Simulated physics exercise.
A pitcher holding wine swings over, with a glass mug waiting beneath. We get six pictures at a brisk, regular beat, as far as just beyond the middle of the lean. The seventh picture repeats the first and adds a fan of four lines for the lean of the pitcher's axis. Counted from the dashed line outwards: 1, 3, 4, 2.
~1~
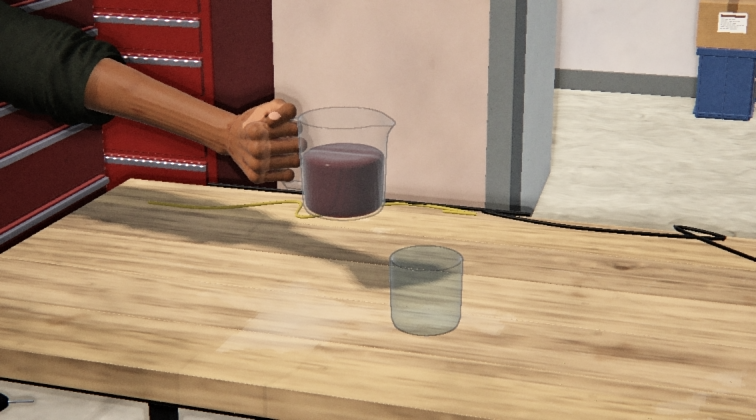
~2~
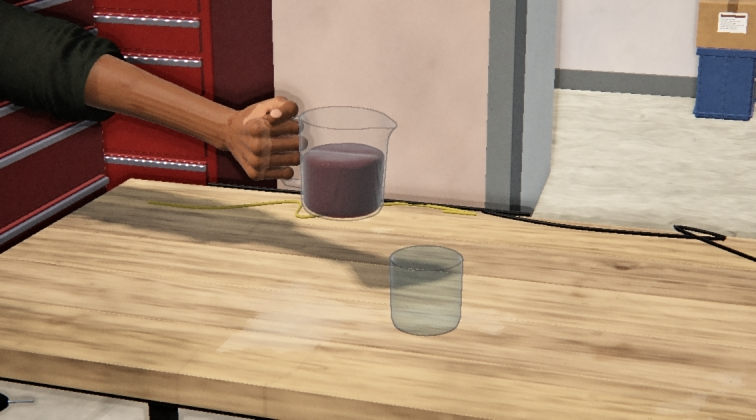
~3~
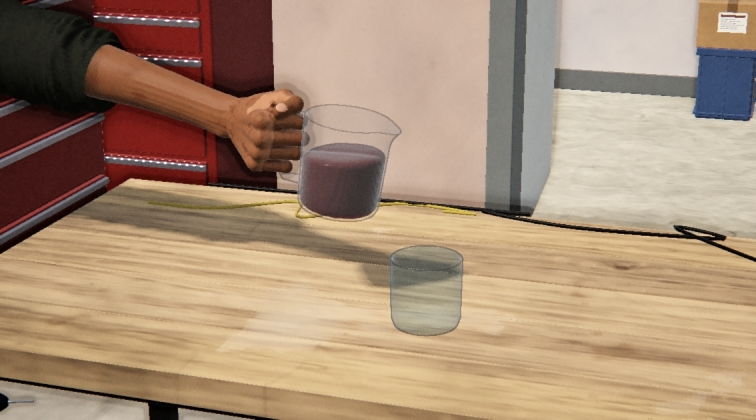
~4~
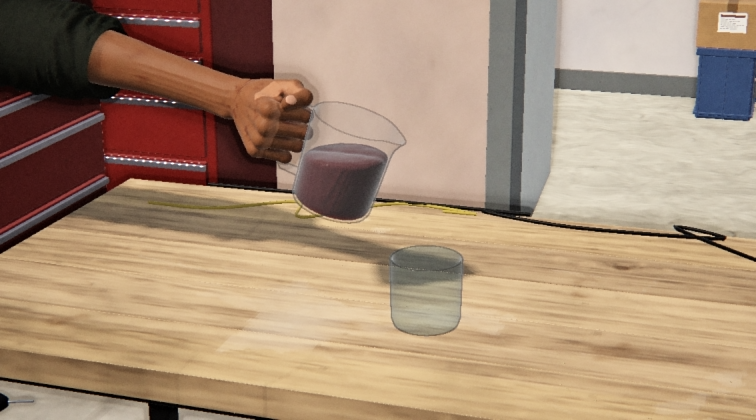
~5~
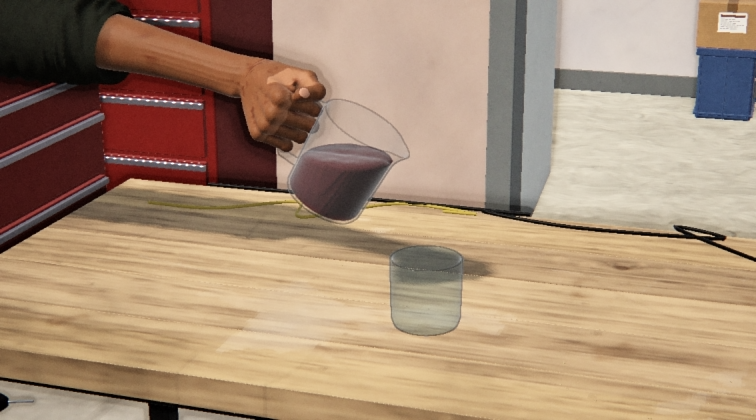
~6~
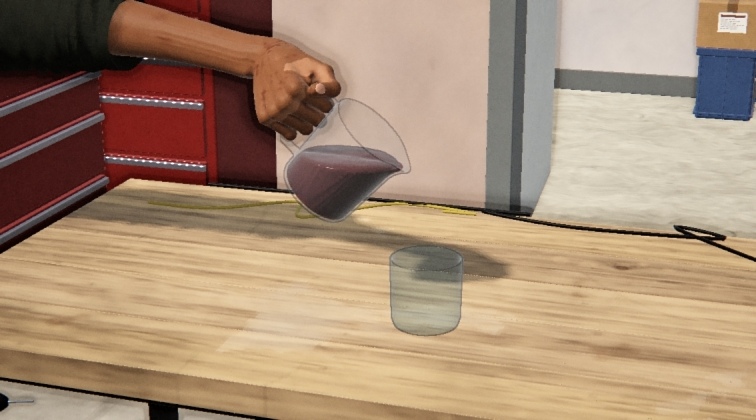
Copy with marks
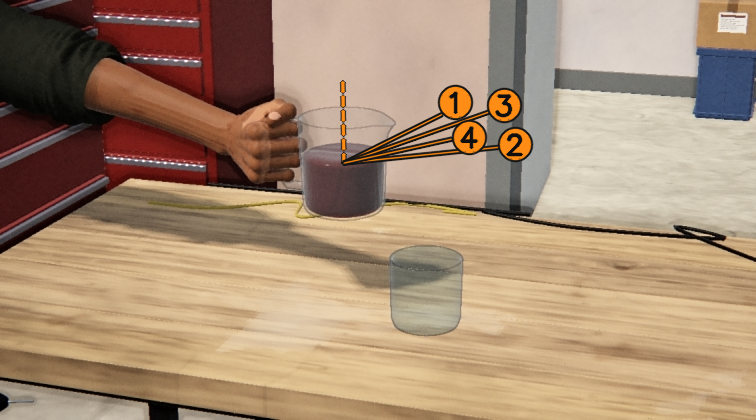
A hand holds a clear pitcher of dark purplish liquid upright above a wooden table, up and to the left of an empty glass. The hand then turns, tilting the pitcher steadily to the right until the liquid slants toward its lip, with none leaving and the glass still empty.
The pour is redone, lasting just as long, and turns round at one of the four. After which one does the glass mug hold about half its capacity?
3 beats the others.
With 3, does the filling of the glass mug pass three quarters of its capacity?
No.
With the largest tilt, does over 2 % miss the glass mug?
Yes, it does.
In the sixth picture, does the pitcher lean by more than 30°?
Yes, it does.
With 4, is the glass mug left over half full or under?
Over half.
In orange, 1 at (441, 114); 2 at (498, 147); 3 at (488, 112); 4 at (451, 139).
For tilt 1, the glass mug ends with about 36 % of what it can hold.
For tilt 2, the glass mug ends with about 73 % of what it can hold; 8 % of the wine is spilt.
For tilt 3, the glass mug ends with about 51 % of what it can hold.
For tilt 4, the glass mug ends with about 65 % of what it can hold.
